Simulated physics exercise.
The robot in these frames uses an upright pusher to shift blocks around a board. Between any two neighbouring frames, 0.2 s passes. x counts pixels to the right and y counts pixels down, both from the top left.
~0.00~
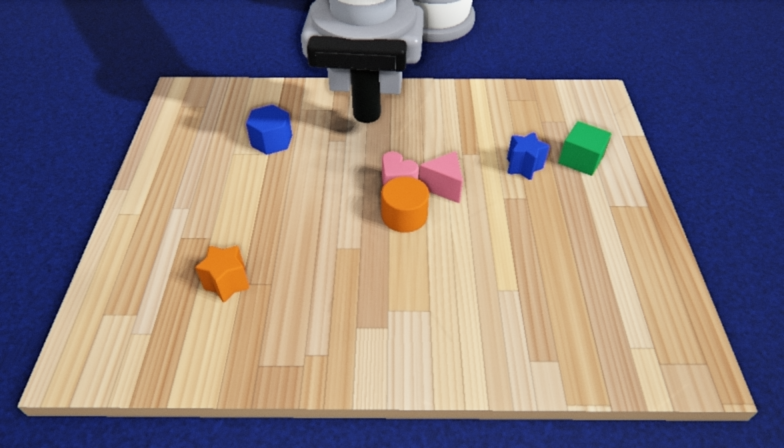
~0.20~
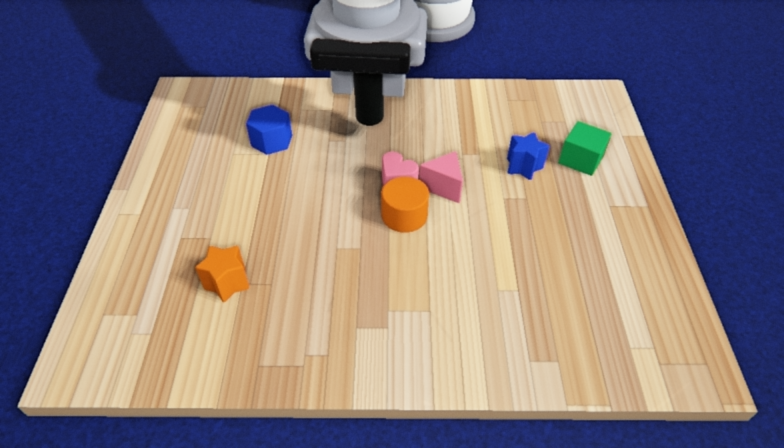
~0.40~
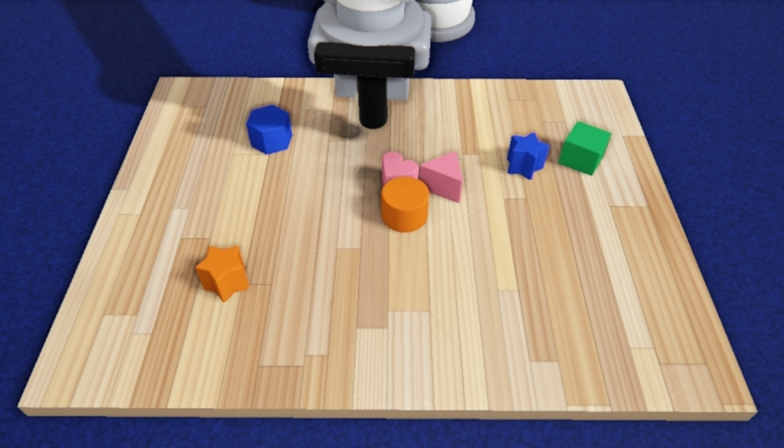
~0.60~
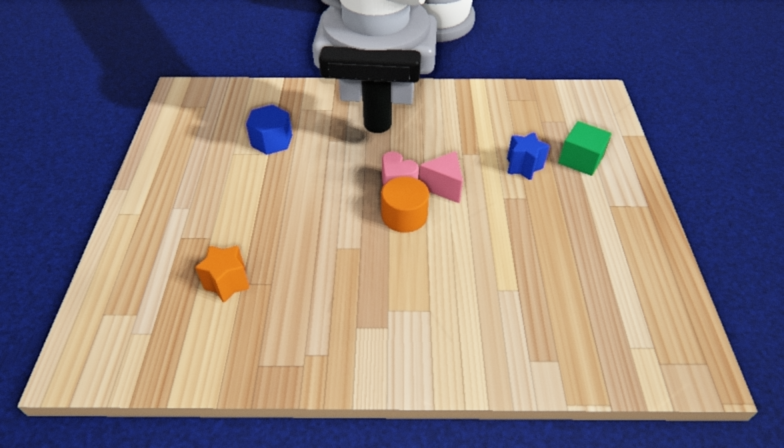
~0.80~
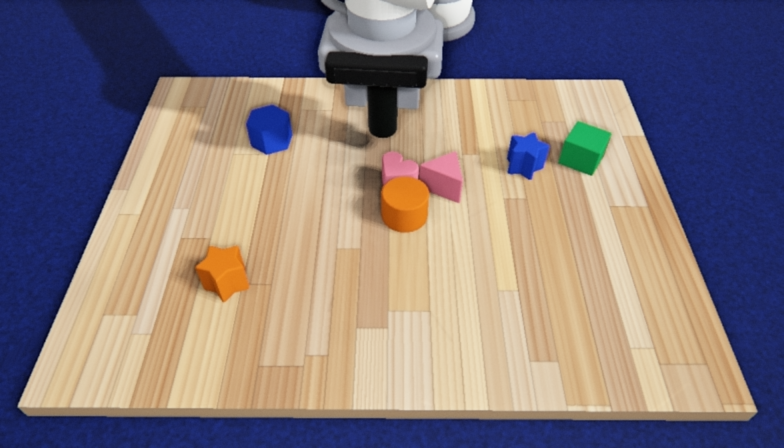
Robot arm with a black pusher inching toward a pink and orange block cluster on a wooden board, all blocks staying still.
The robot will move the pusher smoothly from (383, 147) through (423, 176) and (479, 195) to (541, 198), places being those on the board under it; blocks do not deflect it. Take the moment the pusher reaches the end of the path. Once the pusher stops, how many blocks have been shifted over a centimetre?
Number moved: 1.
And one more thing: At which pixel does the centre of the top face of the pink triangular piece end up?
It is at (509, 196).
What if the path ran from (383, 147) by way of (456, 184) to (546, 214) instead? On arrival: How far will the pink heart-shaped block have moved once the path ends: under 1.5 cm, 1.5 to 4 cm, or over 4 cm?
My estimate: Under 1.5 cm.
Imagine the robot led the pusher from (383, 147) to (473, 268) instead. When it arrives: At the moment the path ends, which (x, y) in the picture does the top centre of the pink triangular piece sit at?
At roughly (462, 180).
The first path, step by step. One third of the way, pusher (424, 160); pink triangular piece (448, 167).
Two thirds of the way, pusher (483, 179); pink triangular piece (499, 192), turned 15° clockwise.
At the end, pusher (545, 181); pink heart-shaped block not moved; pink triangular piece (509, 196), turned 40° clockwise.
